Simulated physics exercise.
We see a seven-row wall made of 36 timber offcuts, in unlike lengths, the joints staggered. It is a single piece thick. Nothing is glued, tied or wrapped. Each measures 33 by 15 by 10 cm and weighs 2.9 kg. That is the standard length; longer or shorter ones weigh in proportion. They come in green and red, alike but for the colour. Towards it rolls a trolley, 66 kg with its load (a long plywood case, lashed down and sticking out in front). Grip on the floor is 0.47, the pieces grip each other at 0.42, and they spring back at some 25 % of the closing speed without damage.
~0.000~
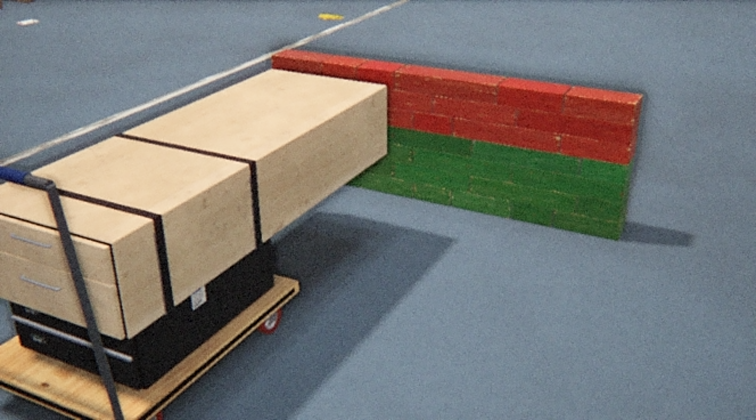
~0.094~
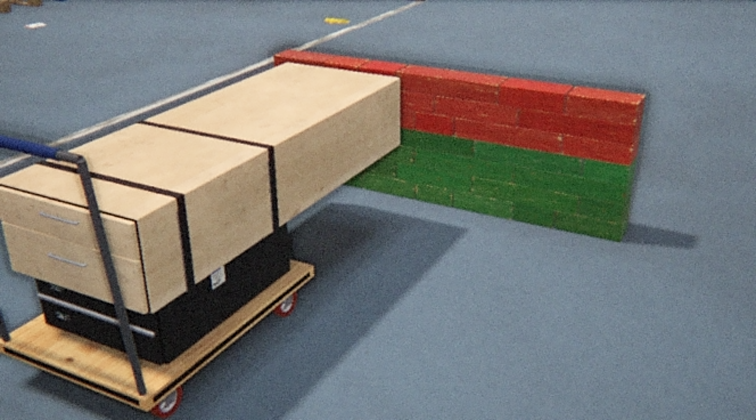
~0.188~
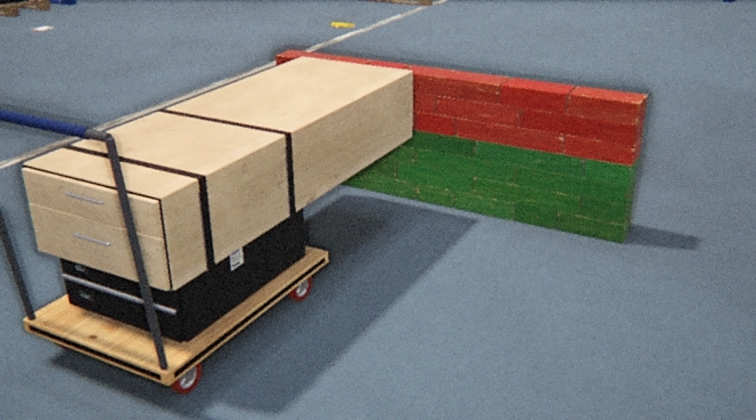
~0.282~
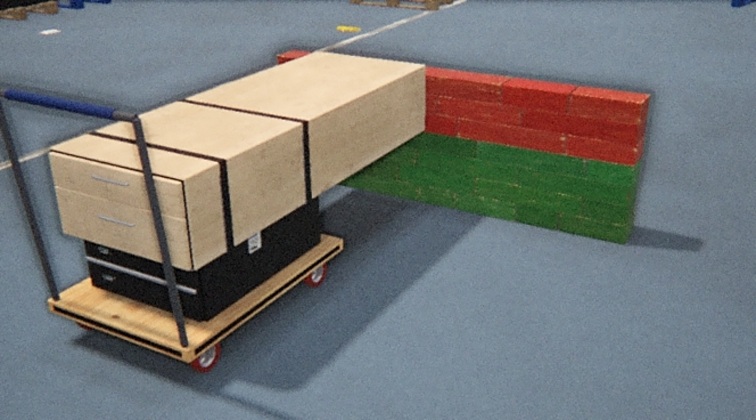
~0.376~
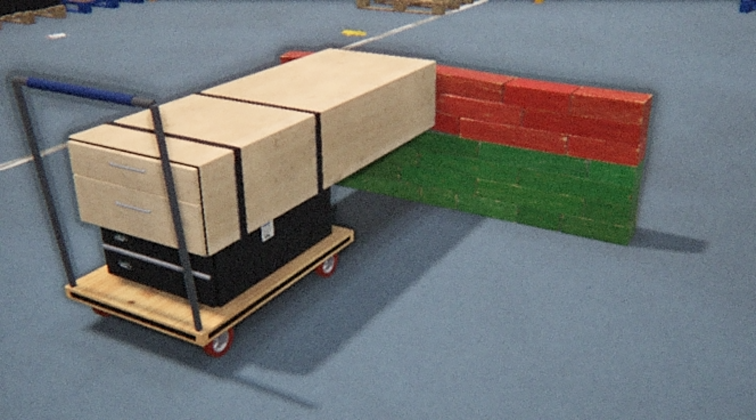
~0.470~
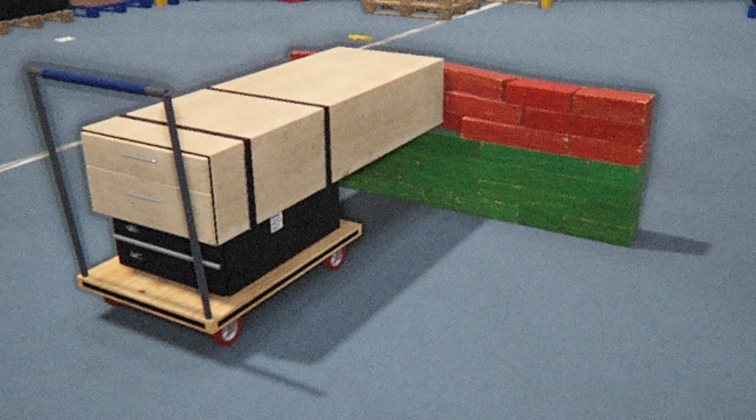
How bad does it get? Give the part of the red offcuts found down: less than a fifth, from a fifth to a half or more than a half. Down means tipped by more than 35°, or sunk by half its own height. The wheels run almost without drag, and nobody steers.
The part is upwards of a half.
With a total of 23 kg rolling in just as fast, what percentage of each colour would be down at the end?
In that case green 0, red 70 per cent.
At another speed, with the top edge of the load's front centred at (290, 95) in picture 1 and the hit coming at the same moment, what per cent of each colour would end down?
In that case green 0, red 70 per cent.
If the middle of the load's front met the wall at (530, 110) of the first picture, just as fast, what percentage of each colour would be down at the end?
Then green 20, red 50 per cent.
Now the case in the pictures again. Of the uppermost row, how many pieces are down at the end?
The count is 5.
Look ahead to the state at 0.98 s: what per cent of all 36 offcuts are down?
By then 35 per cent.
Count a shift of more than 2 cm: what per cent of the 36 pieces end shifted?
40 per cent.
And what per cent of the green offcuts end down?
By colour: Green 0 per cent.
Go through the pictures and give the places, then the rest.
In the first picture (we follow the side turned to the camera; the camera moves round a little), load (381, 110) 43 cm short of the wall; top red offcut (375, 78); no piece has moved.
Load (394, 102) 30 cm short of the wall, in the second picture.
Load (407, 94) 17 cm short of the wall, in the third picture.
Load (420, 88) 41 mm short of the wall, in the fourth picture.
Load (431, 83) 55 mm into the wall's line; 10 stirred so far, in the fifth picture.
Load (439, 81) 13 cm into the wall's line; 12 stirred so far, in the sixth picture.
Around 0.66 s, load 25 cm past the wall's line, still rolling; 8 of the 15 red offcuts down (9 of 36 in all colours); top red offcut tipped 26°, 18 cm lower.
Around 0.98 s, load 43 cm past the wall's line, still rolling; 11 of the 15 red offcuts down (12 of 36 in all colours); top red offcut tipped 49°, 50 cm lower.
Finally (2.9 s), load 88 cm past the wall's line, stopped; 11 of the 15 red offcuts down (12 of 36 in all colours); top red offcut on its side; top green offcut displaced 17 mm. That is 73 per cent. Seen by the last camera, middles, top red offcut near (459, 142), top green offcut near (366, 126).
